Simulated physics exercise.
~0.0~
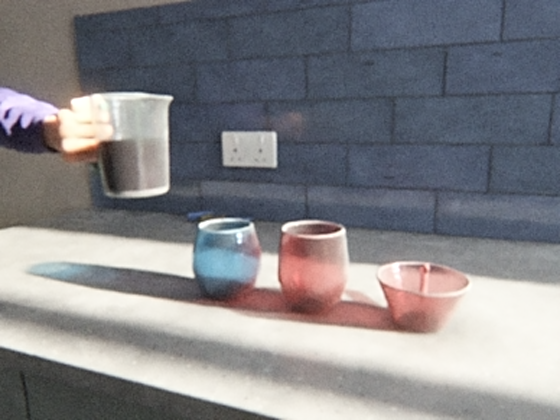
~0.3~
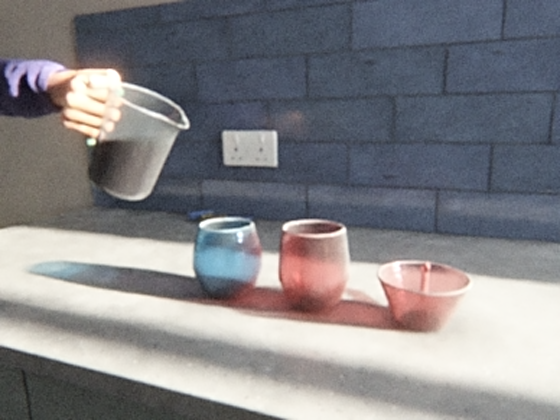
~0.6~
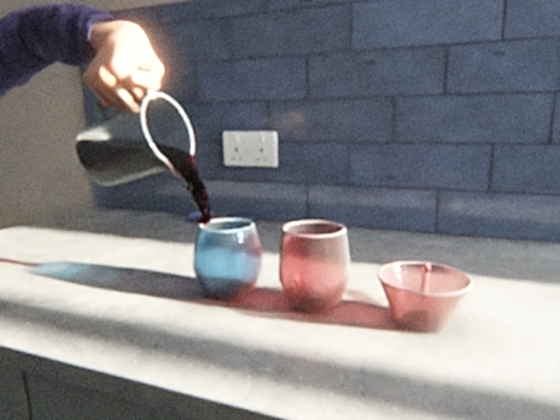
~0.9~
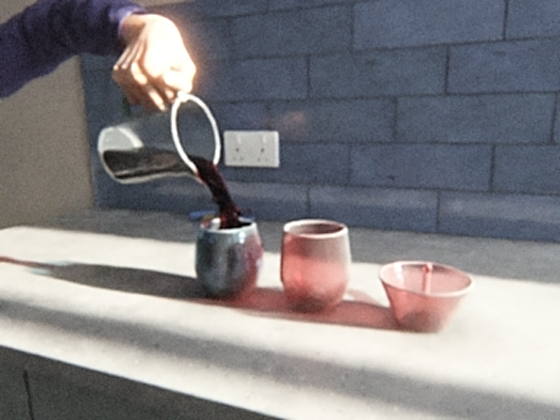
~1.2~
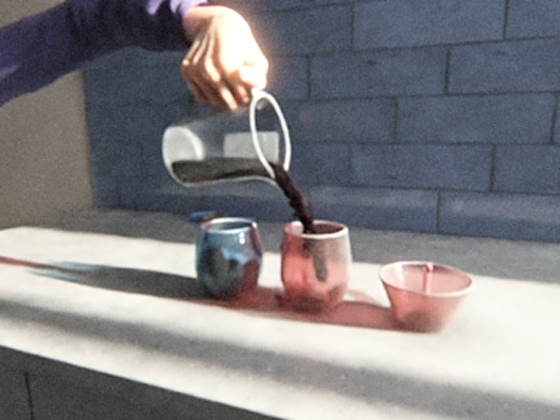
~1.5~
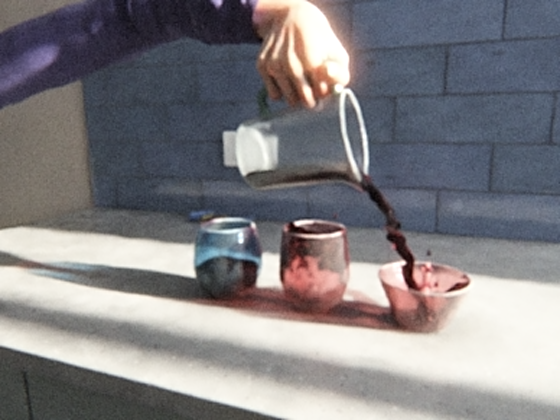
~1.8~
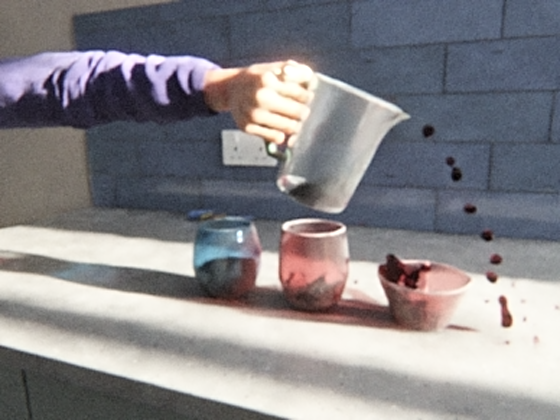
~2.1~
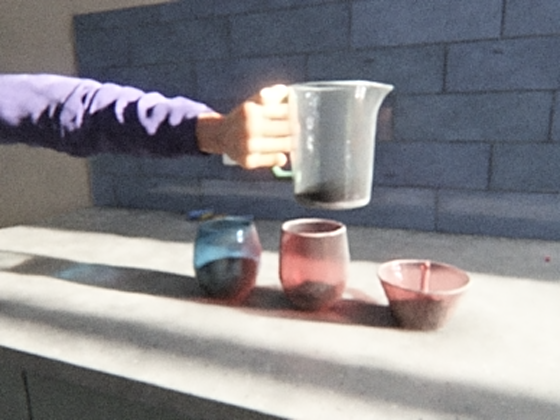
On a sunlit counter against blue tiles, a hand in a purple sleeve tipped a pitcher of dark wine and moved it rightwards, pouring over two glasses and a small cup, then levelled it as drops spilled past the cup, leaving a little wine inside.
